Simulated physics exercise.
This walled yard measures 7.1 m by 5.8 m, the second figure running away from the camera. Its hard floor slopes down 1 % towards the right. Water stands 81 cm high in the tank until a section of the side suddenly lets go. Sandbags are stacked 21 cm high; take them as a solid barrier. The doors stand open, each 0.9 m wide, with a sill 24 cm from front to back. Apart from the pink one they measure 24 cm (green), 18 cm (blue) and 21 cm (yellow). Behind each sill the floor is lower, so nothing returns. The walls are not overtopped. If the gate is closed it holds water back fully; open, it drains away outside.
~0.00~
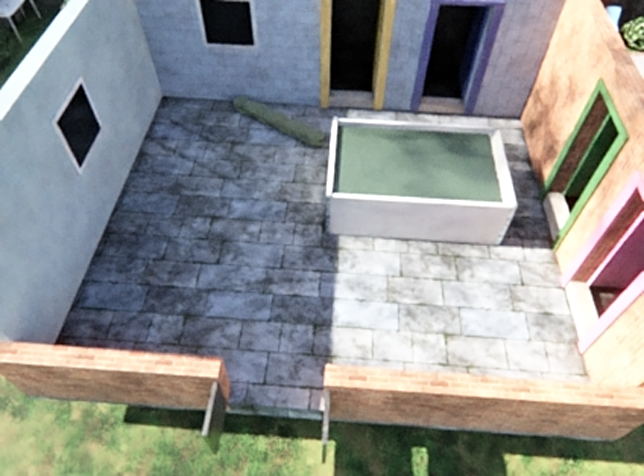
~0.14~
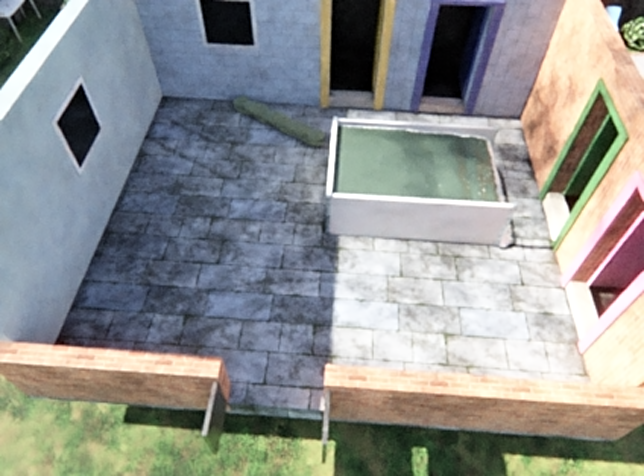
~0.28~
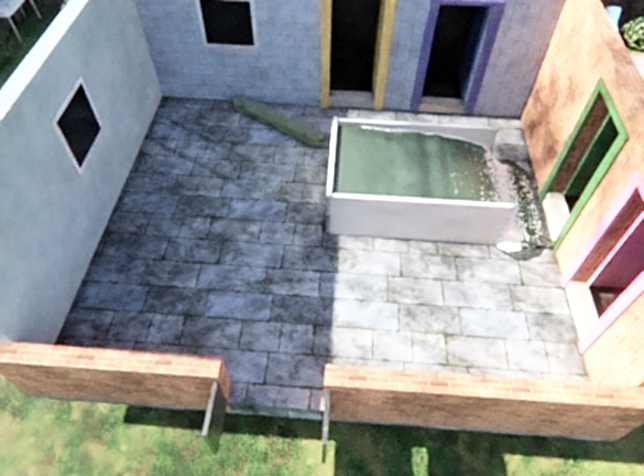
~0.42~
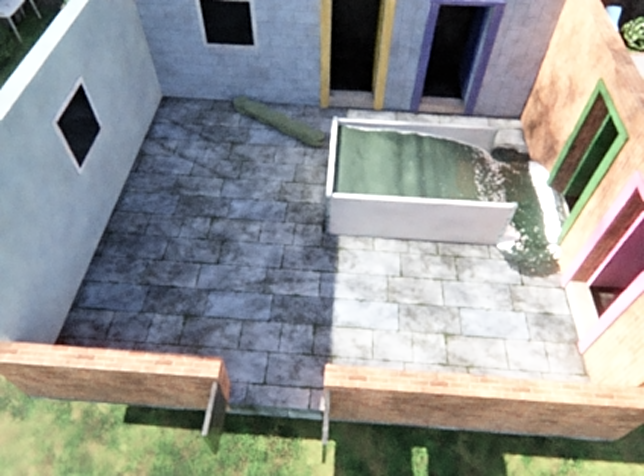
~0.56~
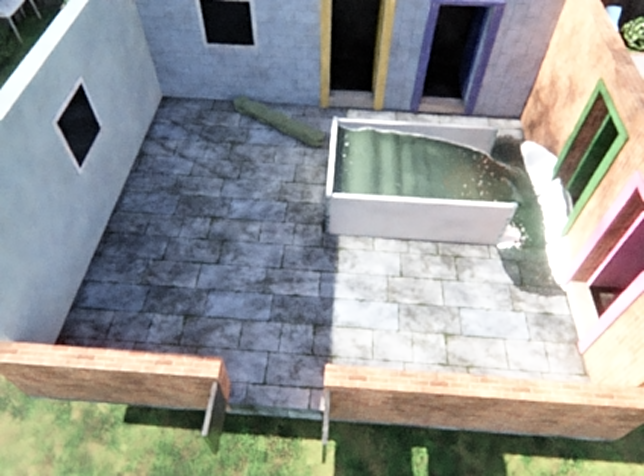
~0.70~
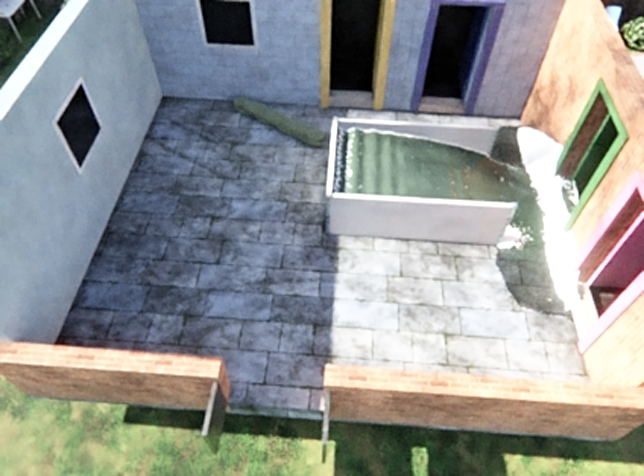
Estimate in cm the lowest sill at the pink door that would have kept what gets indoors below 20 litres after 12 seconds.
Close to 10.5 cm is just enough.
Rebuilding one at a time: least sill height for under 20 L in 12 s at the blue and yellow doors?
Roughly 14.5 cm at blue and 13.5 cm at yellow.
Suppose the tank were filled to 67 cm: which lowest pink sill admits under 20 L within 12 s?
Then roughly 9.0 cm.
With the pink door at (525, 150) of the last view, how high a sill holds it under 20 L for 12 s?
Roughly 27 cm.
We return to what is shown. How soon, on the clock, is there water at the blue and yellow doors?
Arrival: Blue 1.3 s, yellow 1.8 s.
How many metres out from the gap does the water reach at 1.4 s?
Roughly 3.6 m.
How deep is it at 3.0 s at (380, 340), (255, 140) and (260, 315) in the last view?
Roughly 8, 0 and 0 cm, in turn.
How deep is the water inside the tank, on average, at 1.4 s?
Some 46 cm.
After 1.4 s water covers 15 % of the floor, deepest (59 cm) near (538, 200); 14 cm at the pink door, 1 litre in over its 16 cm sill.
After 3.0 s water covers 40 % of the floor, deepest (40 cm) near (518, 124); 14 cm at the pink door, 3 litres in over its 16 cm sill.
After 12.0 s water covers 95 % of the floor, deepest (12 cm) near (595, 412); 7 cm at the pink door, 3 litres in over its 16 cm sill.
At the pink door as built, the water arrived by 0.7 s and peaked near 16 cm at 2.2 s.
With a sill of 9 cm, 31 litres would have come in within the 12 s; with 12 cm, 11 litres. So under 20 litres takes about 10.5 cm.
